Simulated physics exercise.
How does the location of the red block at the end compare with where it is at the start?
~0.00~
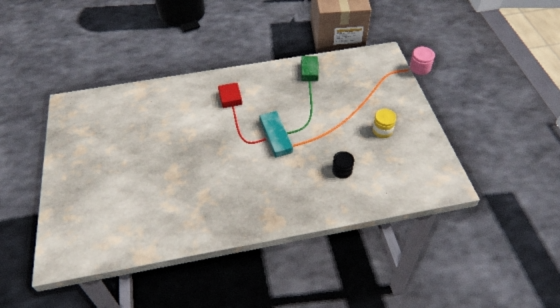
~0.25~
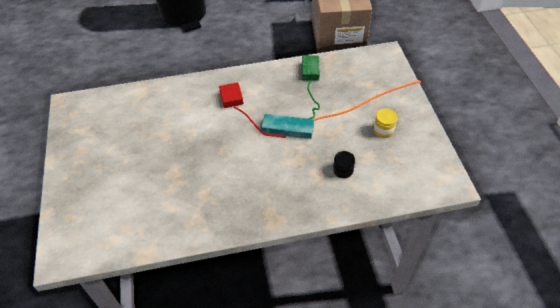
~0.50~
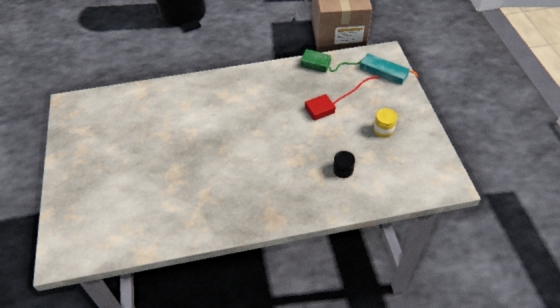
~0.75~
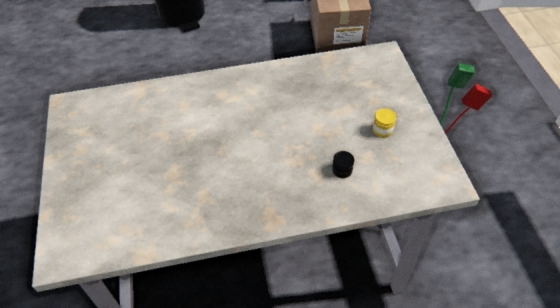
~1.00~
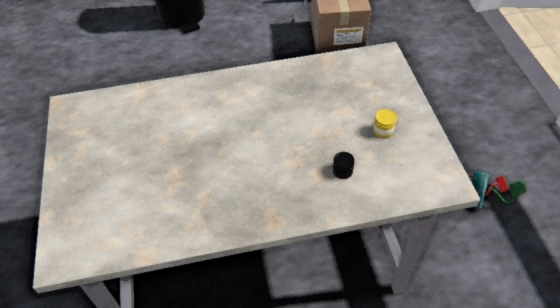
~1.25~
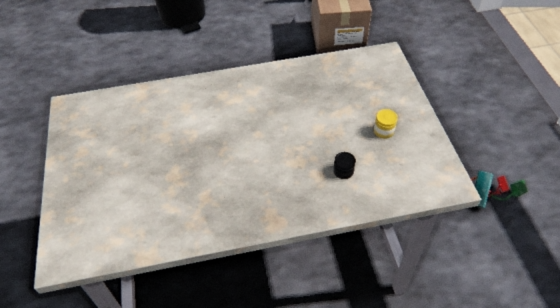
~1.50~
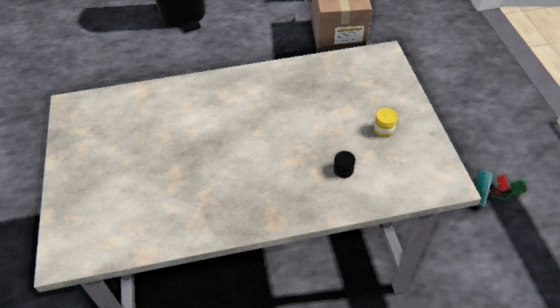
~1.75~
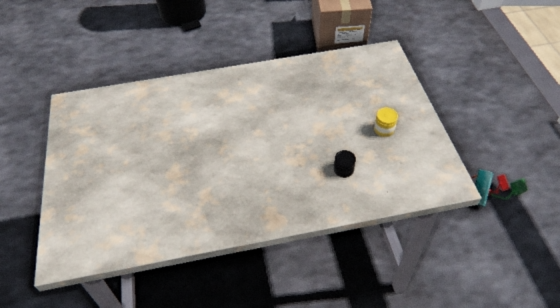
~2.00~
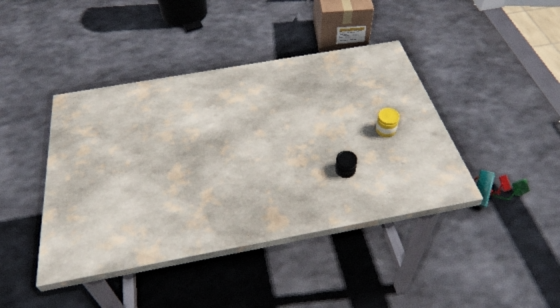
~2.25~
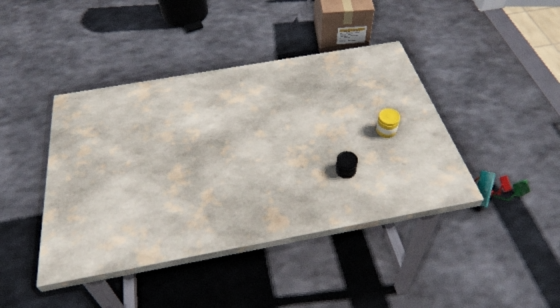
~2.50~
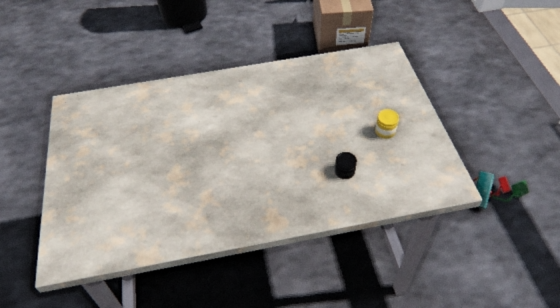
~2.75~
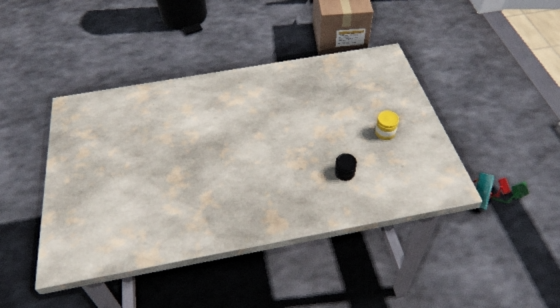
At the start the red block sits on the table, toward the back and left of the teal strip. By the end it lies on the floor to the right of the table, between the teal strip and the green block.
The video shows a table where a pink object drops off the right edge, dragging a teal strip and the red and green blocks cabled to it across the top and over the side. They end on the floor, while the yellow tin and black tub stay put.
